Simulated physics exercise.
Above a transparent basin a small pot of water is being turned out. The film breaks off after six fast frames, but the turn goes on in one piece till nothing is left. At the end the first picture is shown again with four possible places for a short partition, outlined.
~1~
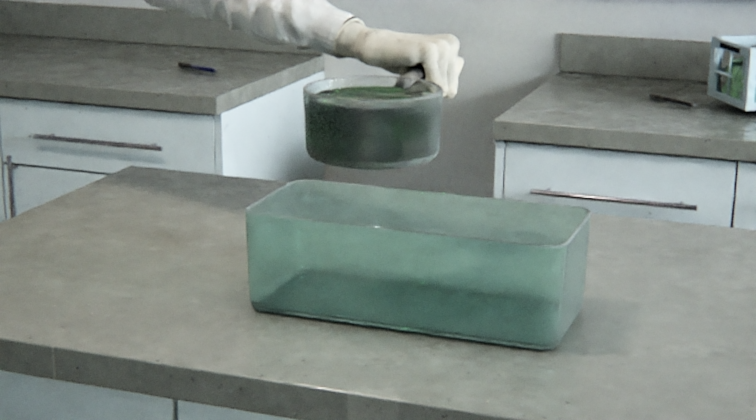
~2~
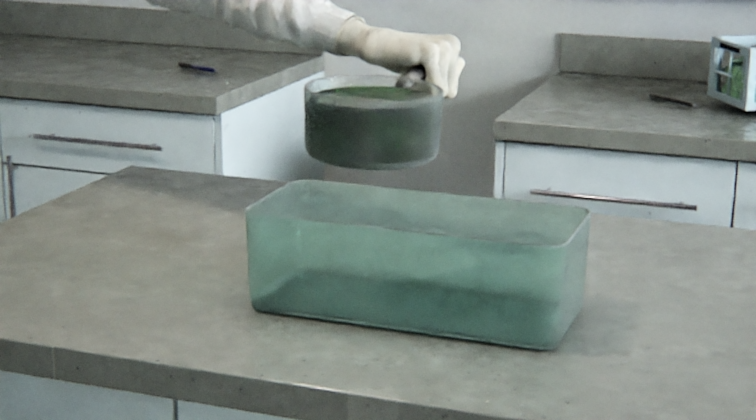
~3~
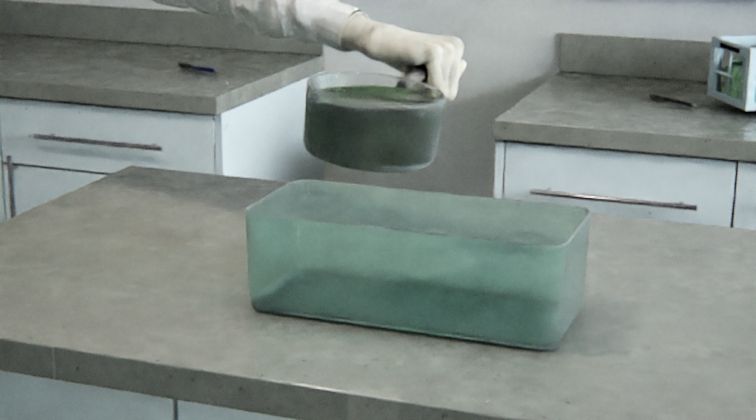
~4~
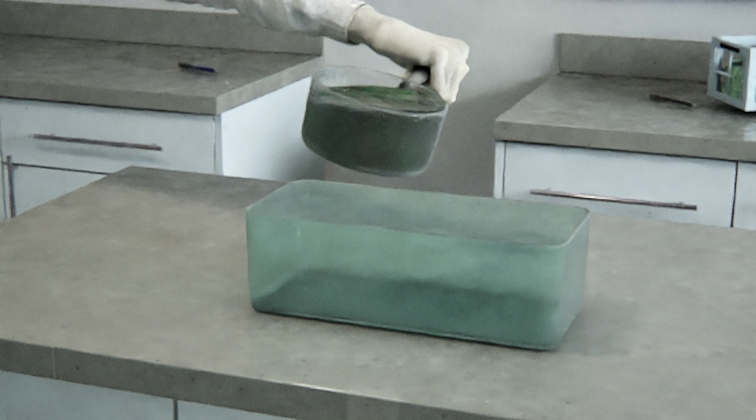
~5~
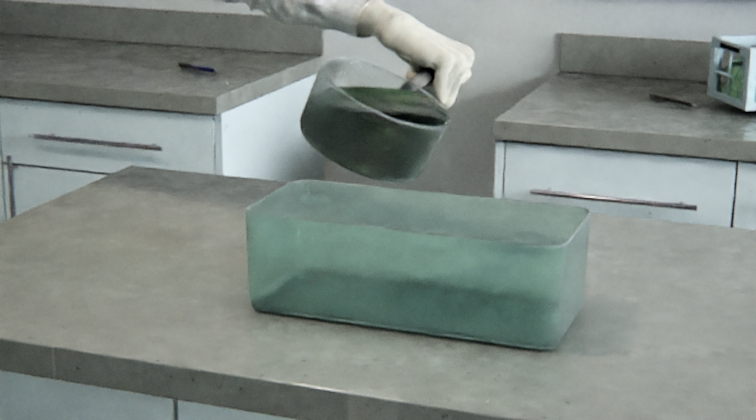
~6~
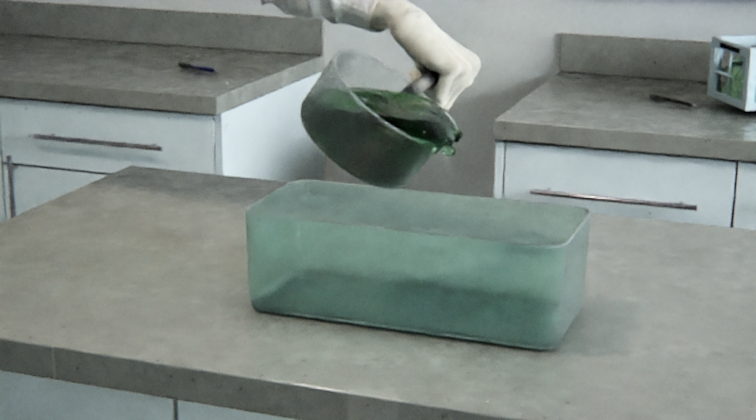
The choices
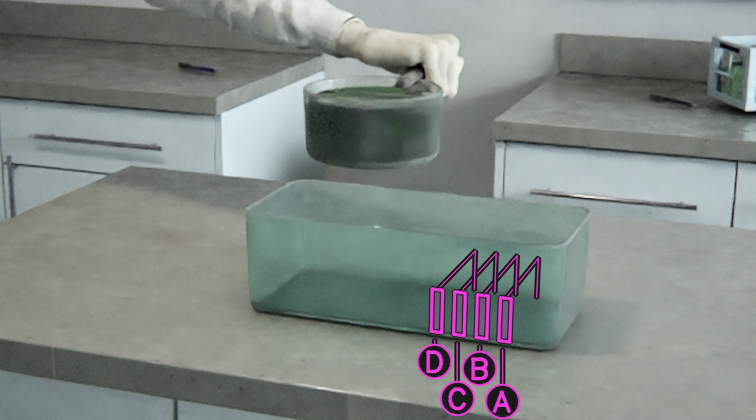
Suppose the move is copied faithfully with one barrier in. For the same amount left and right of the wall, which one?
Choose D.
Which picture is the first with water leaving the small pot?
In picture 5.
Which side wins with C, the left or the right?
The left one.
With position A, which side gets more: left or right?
The left side.
In magenta, A at (502, 349); B at (479, 346); C at (457, 342); D at (434, 339).
Choosing A, about 82 % ends left of the wall and 12 % right of it; 6 % is lost outside.
Choosing B, about 78 % ends left of the wall and 14 % right of it; 8 % is lost outside.
Choosing C, about 66 % ends left of the wall and 30 % right of it; 4 % is lost outside.
Choosing D, about 53 % ends left of the wall and 45 % right of it.
